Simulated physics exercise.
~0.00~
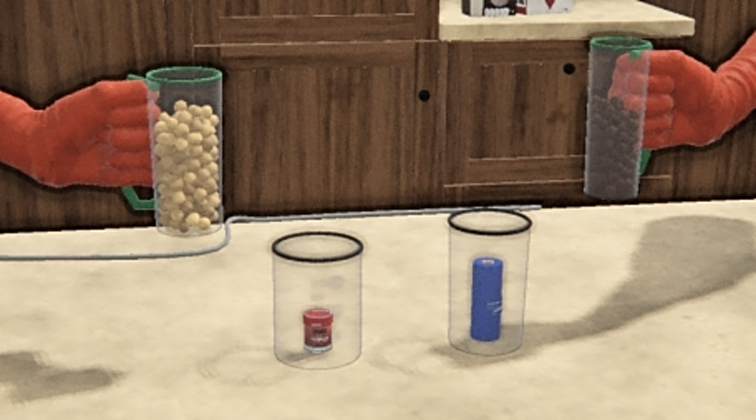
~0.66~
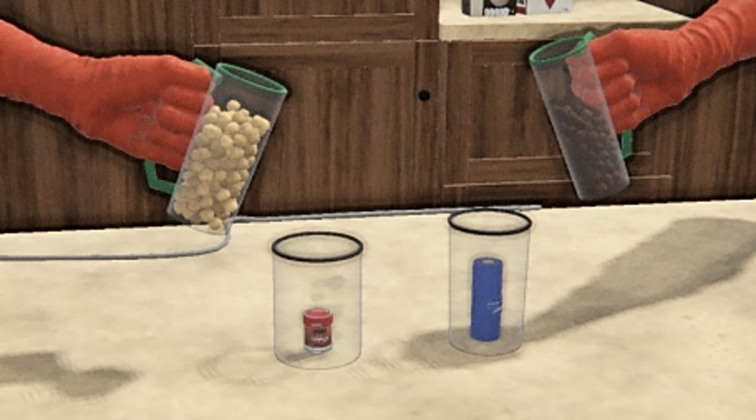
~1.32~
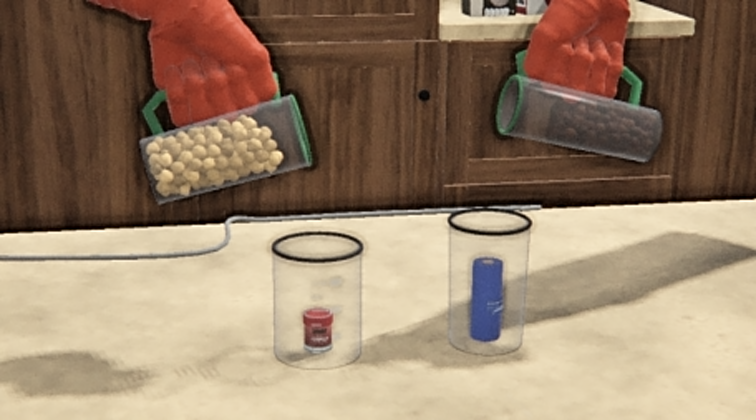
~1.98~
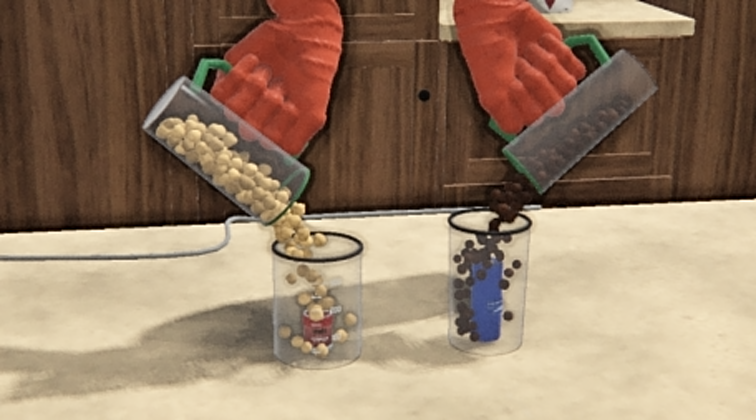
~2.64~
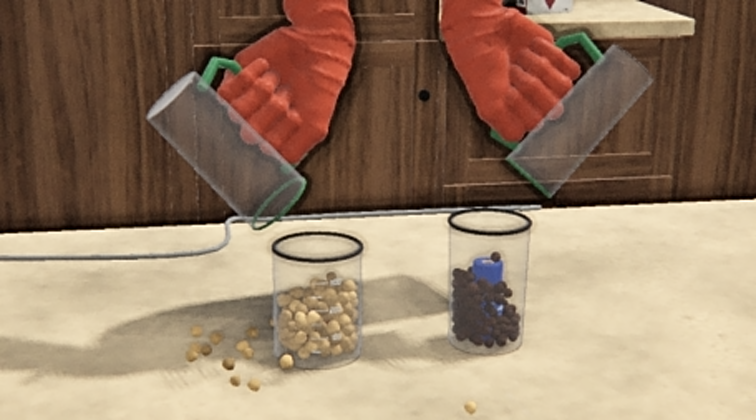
We see red-gloved hands tip two clear cups, pouring pale balls over a small red object in the left container and dark balls over a blue cylinder in the right; the red object ends up hidden, some pale balls lie scattered outside, and the blue top still shows.
